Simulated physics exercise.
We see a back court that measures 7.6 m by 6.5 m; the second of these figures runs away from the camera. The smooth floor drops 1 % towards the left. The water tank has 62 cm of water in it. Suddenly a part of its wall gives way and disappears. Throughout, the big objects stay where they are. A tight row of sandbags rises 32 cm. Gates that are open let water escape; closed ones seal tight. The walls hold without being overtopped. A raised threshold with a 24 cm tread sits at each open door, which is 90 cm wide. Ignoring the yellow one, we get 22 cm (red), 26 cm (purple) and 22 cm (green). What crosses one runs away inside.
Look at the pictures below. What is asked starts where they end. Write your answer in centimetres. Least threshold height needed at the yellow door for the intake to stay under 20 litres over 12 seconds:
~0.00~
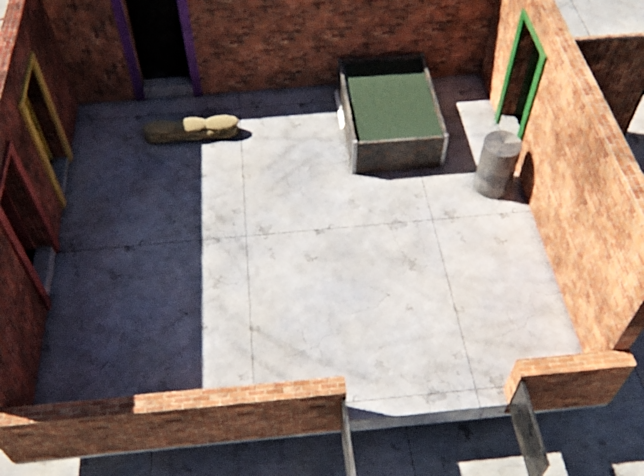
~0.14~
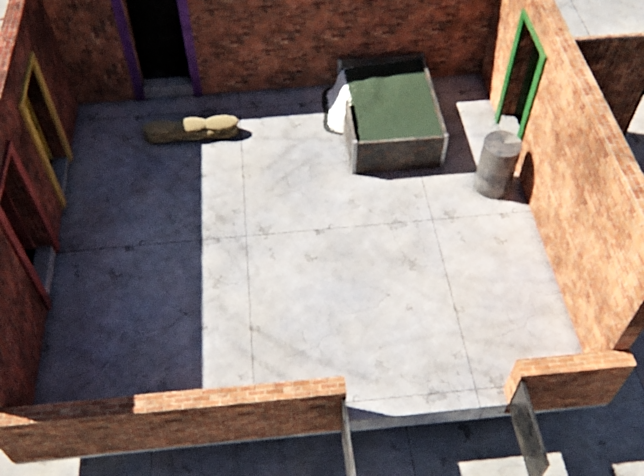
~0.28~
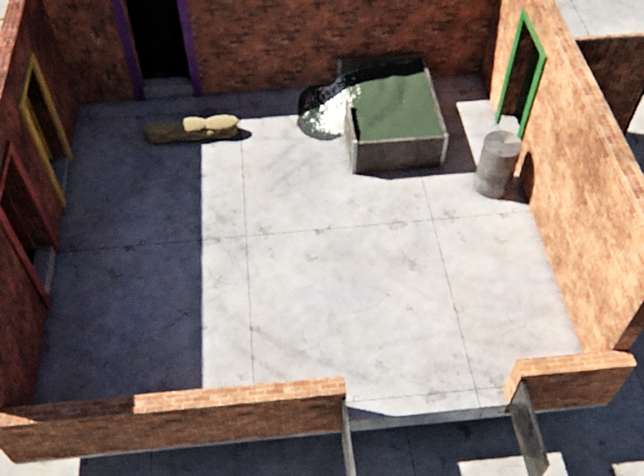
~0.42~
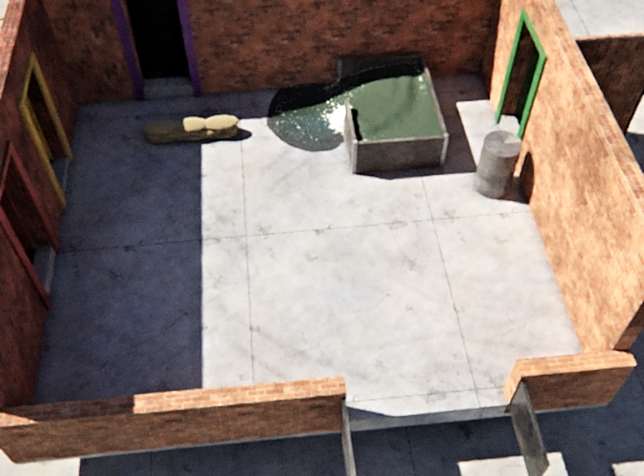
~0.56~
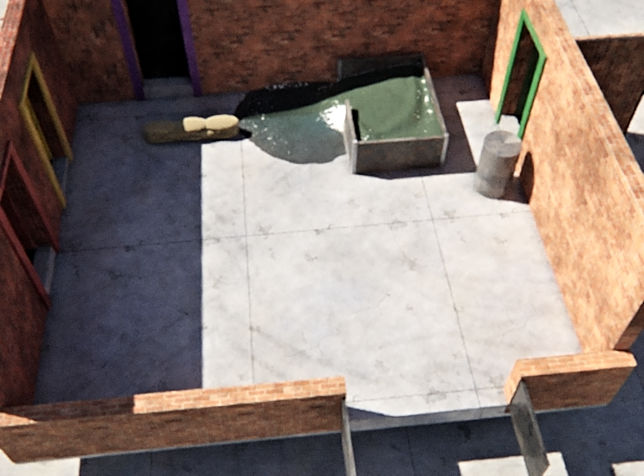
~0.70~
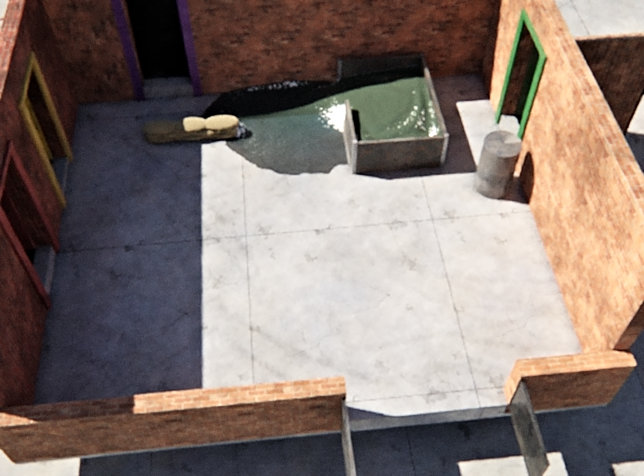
8 cm or so.
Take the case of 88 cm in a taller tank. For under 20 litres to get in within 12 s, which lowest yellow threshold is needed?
A step of about 12.0 cm does it.
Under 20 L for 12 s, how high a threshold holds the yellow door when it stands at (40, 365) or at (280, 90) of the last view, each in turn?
First place around 11.0 cm, second around 18 cm.
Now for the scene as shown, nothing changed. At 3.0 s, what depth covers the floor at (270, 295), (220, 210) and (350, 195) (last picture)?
Taking the spots in order: About 0, 2 and 0 centimetres.
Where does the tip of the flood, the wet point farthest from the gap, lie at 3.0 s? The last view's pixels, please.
Front tip: Approx. (50, 298) px.
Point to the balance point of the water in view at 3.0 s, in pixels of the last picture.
Around (254, 135).
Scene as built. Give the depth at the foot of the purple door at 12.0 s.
Roughly 6.0 cm deep.
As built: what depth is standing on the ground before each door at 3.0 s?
Centimetres: Yellow = 11, red = 9, purple = 9, green = 0.
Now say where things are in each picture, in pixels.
The first frame shows the water tank at (390, 100) is whole and still, 62 cm deep; the yellow door at (49, 139) is dry.
In the second frame, the front is at (331, 129), 0.3 m from the gap at (344, 100); 0.3 m2 of floor is wet, 62 cm left at the back.
In the third frame, the front is at (303, 127), 0.8 m from the gap at (344, 102); 0.8 m2 of floor is wet, 62 cm left at the back.
In the fourth frame, the gap is at (344, 103), the front 1.3 m out at (273, 124); the back of the water tank holds 60 cm.
In the fifth frame, the front is at (239, 123), 1.9 m from the gap at (344, 103); 2.9 m2 of floor is wet, 52 cm left at the back.
In the sixth frame, water pours out at (344, 102) and has run 2.5 m, to (209, 118); about 6 cm deep outside, 53 cm at the back; the yellow door at (49, 139), 5.0 m from the gap, is still 2.7 m from the nearest water.
After 1.4 s water covers 15 % of the floor, deepest (32 cm) near (333, 104); it has not reached the yellow door.
After 3.0 s water covers 35 % of the floor, deepest (37 cm) near (79, 104); 11 cm at the yellow door, 0 litres in over its 15 cm threshold.
After 12.0 s water covers 85 % of the floor, deepest (10 cm) near (30, 436); 6 cm at the yellow door, 0 litres in over its 15 cm threshold.
At the yellow door as built, the water arrived by 2.3 s and peaked near 12 cm at 3.6 s.
With a threshold of 7 cm, 33 litres would have come in within the 12 s; with 9.5 cm, 10 litres. So under 20 litres takes about 8 cm.
